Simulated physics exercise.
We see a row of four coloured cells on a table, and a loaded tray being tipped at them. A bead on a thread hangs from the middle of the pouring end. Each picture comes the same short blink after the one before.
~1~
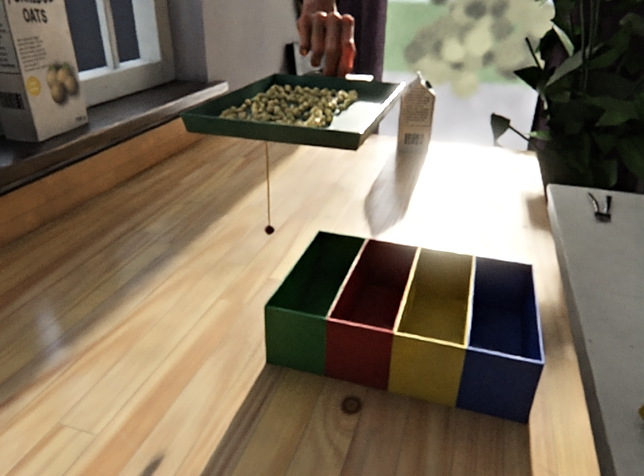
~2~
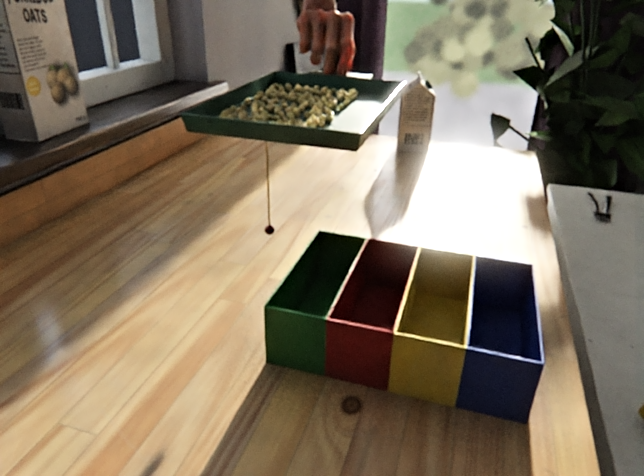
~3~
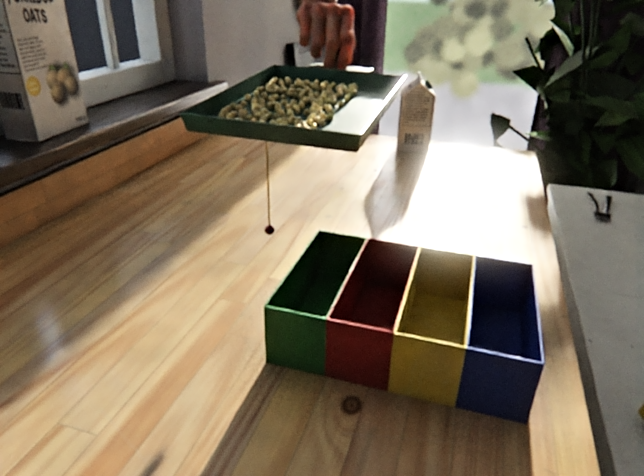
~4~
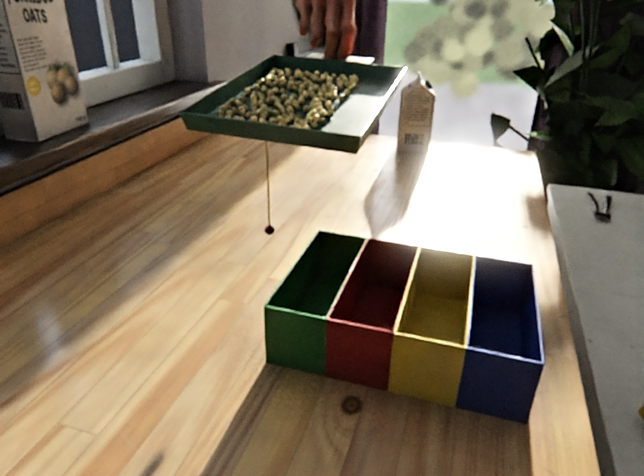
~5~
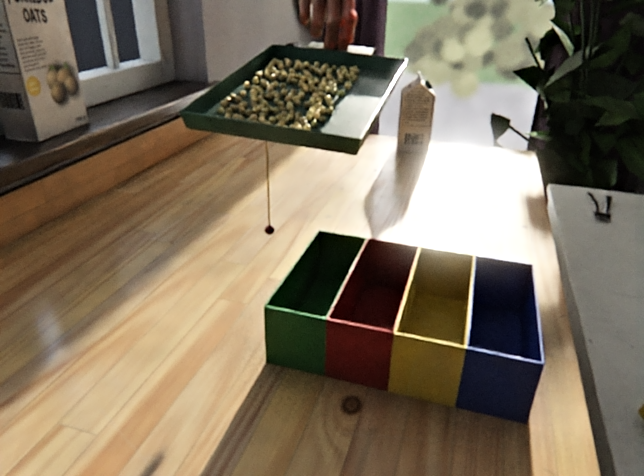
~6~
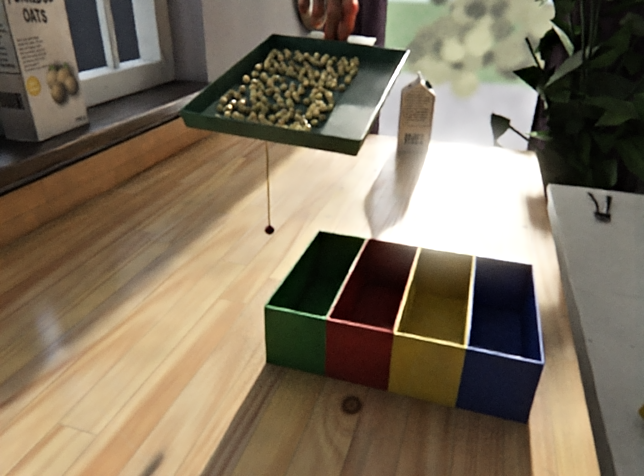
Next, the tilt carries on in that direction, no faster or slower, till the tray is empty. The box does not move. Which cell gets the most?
The green one ends fullest.
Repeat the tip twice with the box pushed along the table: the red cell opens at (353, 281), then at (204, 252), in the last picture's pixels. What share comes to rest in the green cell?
Near 40 % and 0 %.
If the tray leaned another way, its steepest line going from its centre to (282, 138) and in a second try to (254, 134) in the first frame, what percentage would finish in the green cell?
About 40 and 0 per cent.
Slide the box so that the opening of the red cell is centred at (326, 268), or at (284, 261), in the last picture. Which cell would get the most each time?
The first try: The red one. The second: The yellow cell.
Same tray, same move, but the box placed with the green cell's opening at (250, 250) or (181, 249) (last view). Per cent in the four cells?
The first gives 100 %, the second 100 %.
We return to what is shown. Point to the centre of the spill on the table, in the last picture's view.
Near (252, 322).
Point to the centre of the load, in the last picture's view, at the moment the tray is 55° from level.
Close to (296, 114).
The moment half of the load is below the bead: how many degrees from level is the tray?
Near 100 degrees.
Soon after the last picture, tray tipped steeply; nearly all on the tray; a stray few in the green cell; a stray few falling or outside the box.
A little later, tray tipped right over; about half on the tray; about a quarter in the green cell; a small part in the red cell; a stray few in the yellow cell; about a quarter falling or outside the box.
Later still, tray tipped past a quarter turn; about two thirds in the green cell; a small part in the red cell; a stray few in the yellow cell; about a quarter falling or outside the box.
At rest, tray tipped past a quarter turn; about two thirds in the green cell; a small part in the red cell; a stray few in the yellow cell; none in the blue cell; about a quarter outside the box.
